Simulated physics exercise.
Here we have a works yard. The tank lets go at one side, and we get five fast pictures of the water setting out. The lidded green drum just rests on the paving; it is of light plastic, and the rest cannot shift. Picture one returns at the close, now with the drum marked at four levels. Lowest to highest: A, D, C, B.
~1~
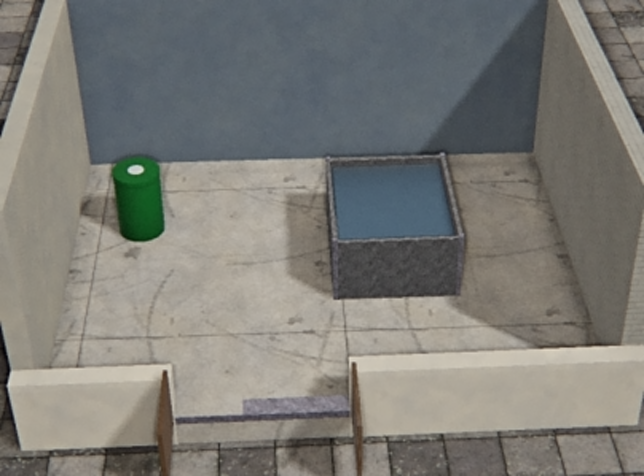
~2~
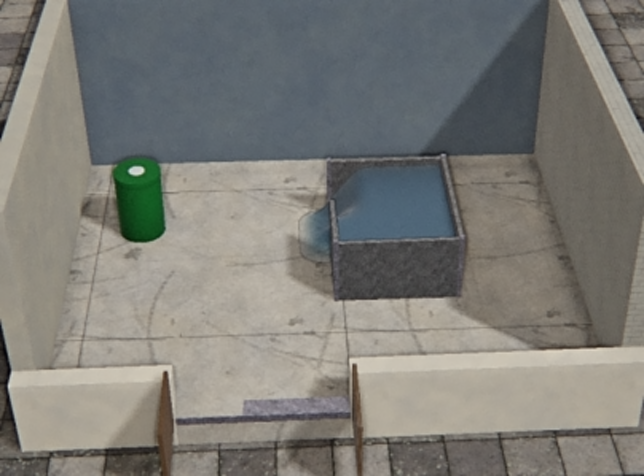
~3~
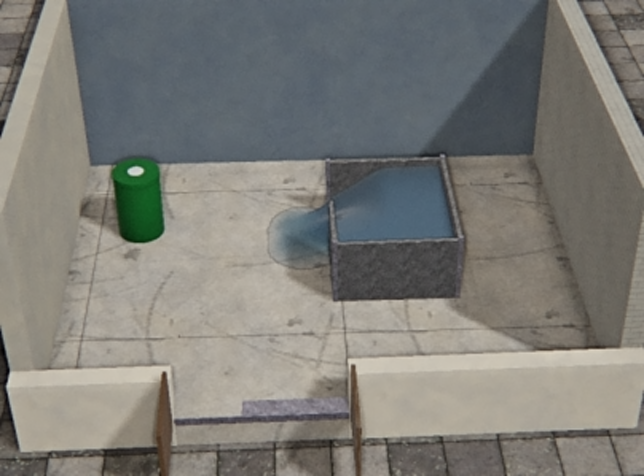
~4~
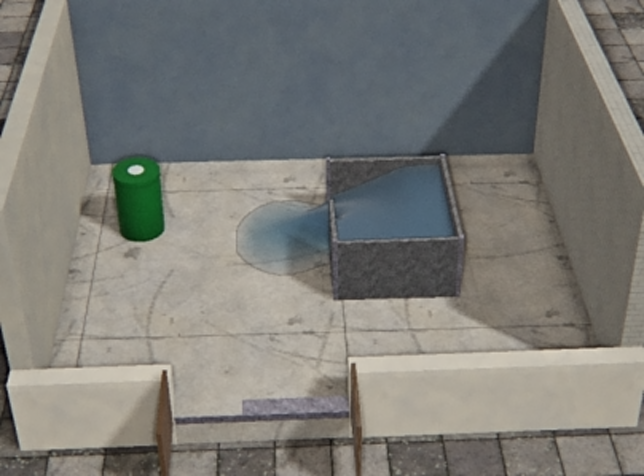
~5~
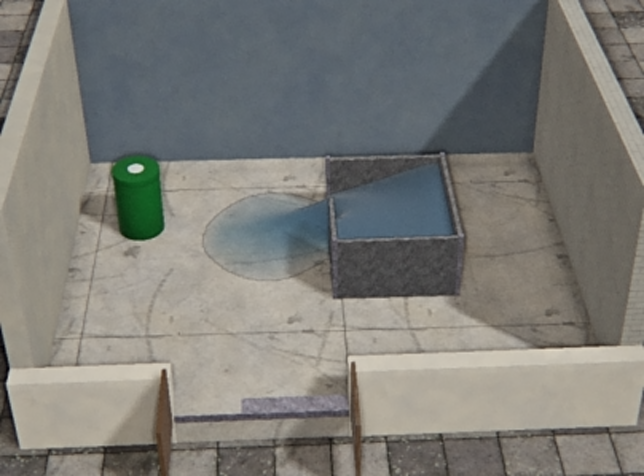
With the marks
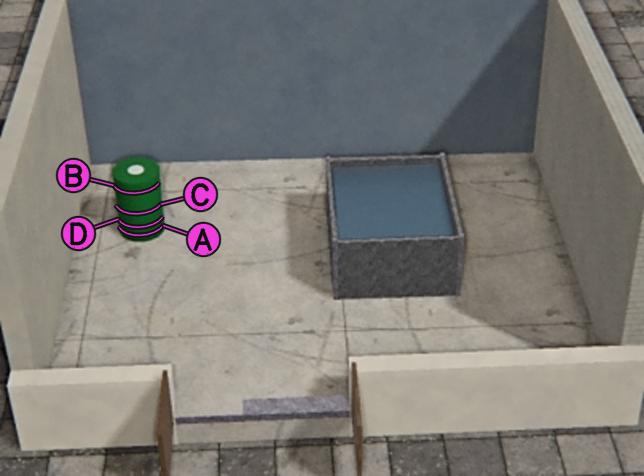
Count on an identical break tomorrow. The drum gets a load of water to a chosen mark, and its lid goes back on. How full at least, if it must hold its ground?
I would pick line C.
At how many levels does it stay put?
Two of the four.
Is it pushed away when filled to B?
No.
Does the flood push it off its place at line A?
Yes, it does.
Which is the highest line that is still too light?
It is D.
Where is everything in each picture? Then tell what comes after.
Lid of the green drum at (135, 170); tank full, its middle at (391, 202); open gate at (260, 364).
Water covers 1 % of the ground and is seen nearest the drum at (305, 221).
Water covers 3 % of the ground and is seen nearest the drum at (274, 231).
Water covers 5 % of the ground and is seen nearest the drum at (244, 230).
Lid of the green drum at (135, 169); water covers 8 % of the ground and is seen nearest the drum at (213, 230).
On the marked copy, A at (140, 235); B at (134, 193); C at (137, 213); D at (139, 227); from the bottom up A, D, C, B.
If A is chosen, it is pushed about its own width away.
If B is chosen, it does not move.
If C is chosen, it does not move.
If D is chosen, it is pushed about its own width away.
